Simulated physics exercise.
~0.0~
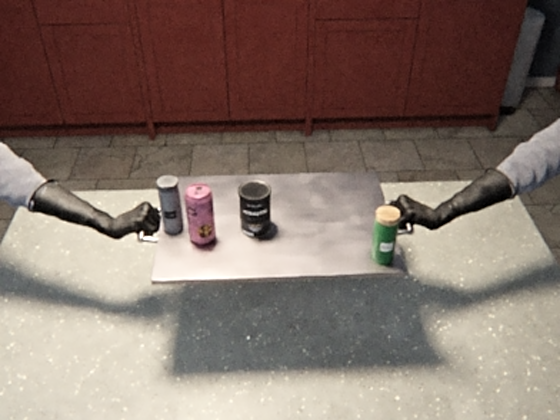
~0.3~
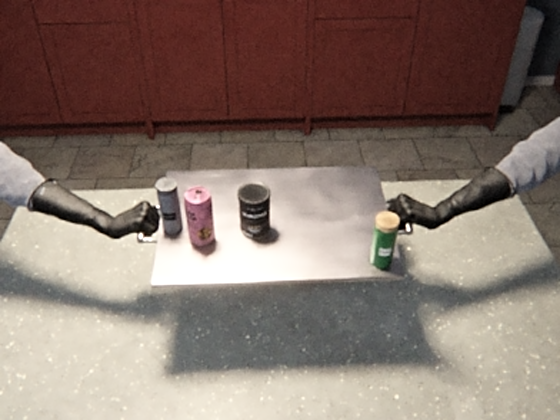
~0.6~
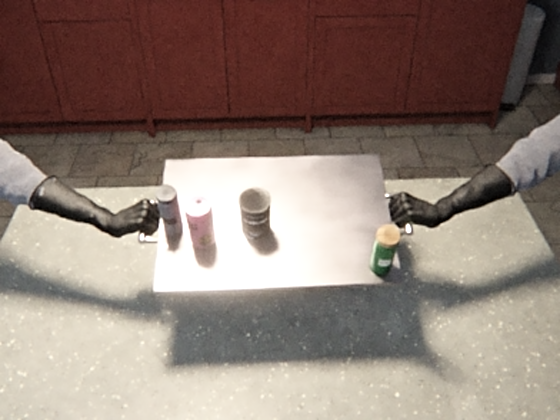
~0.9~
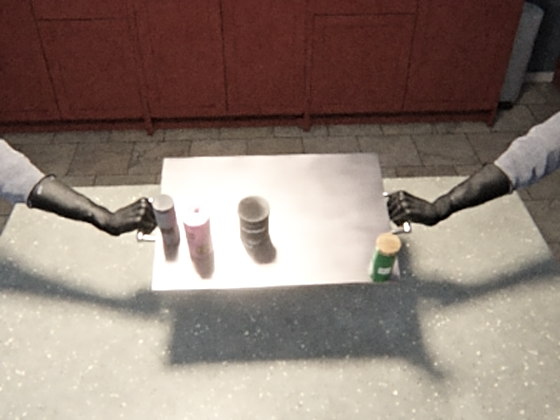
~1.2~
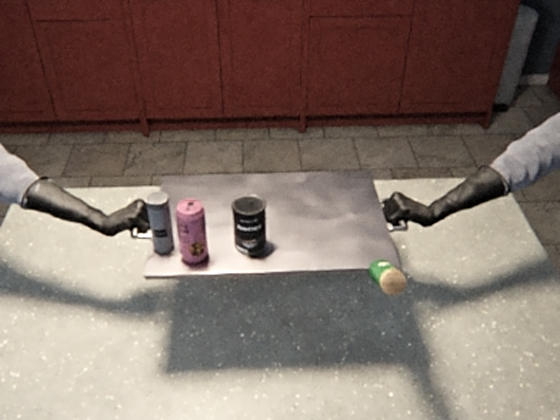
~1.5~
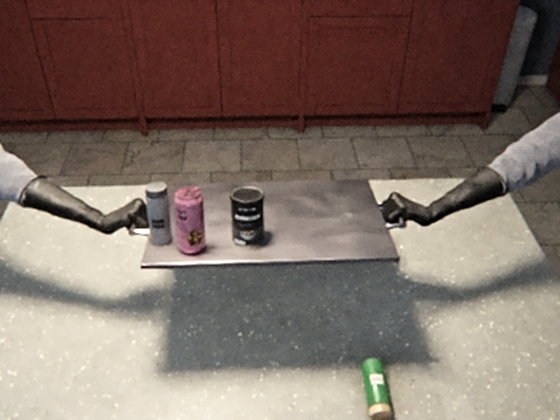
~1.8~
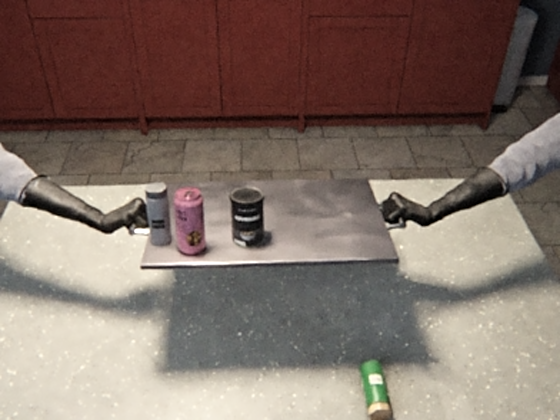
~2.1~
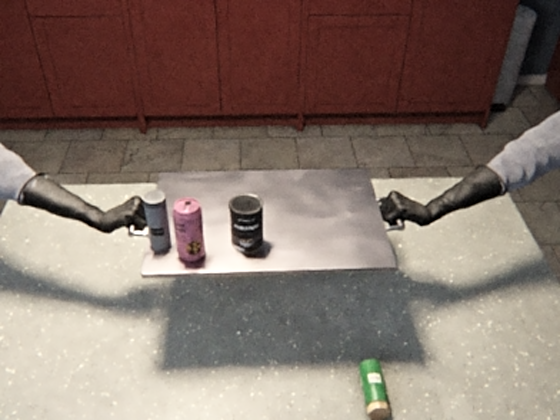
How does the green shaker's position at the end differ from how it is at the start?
At the start the green shaker stands upright near the right end of the tray, but at the end it lies on its side on the table in front of the tray.
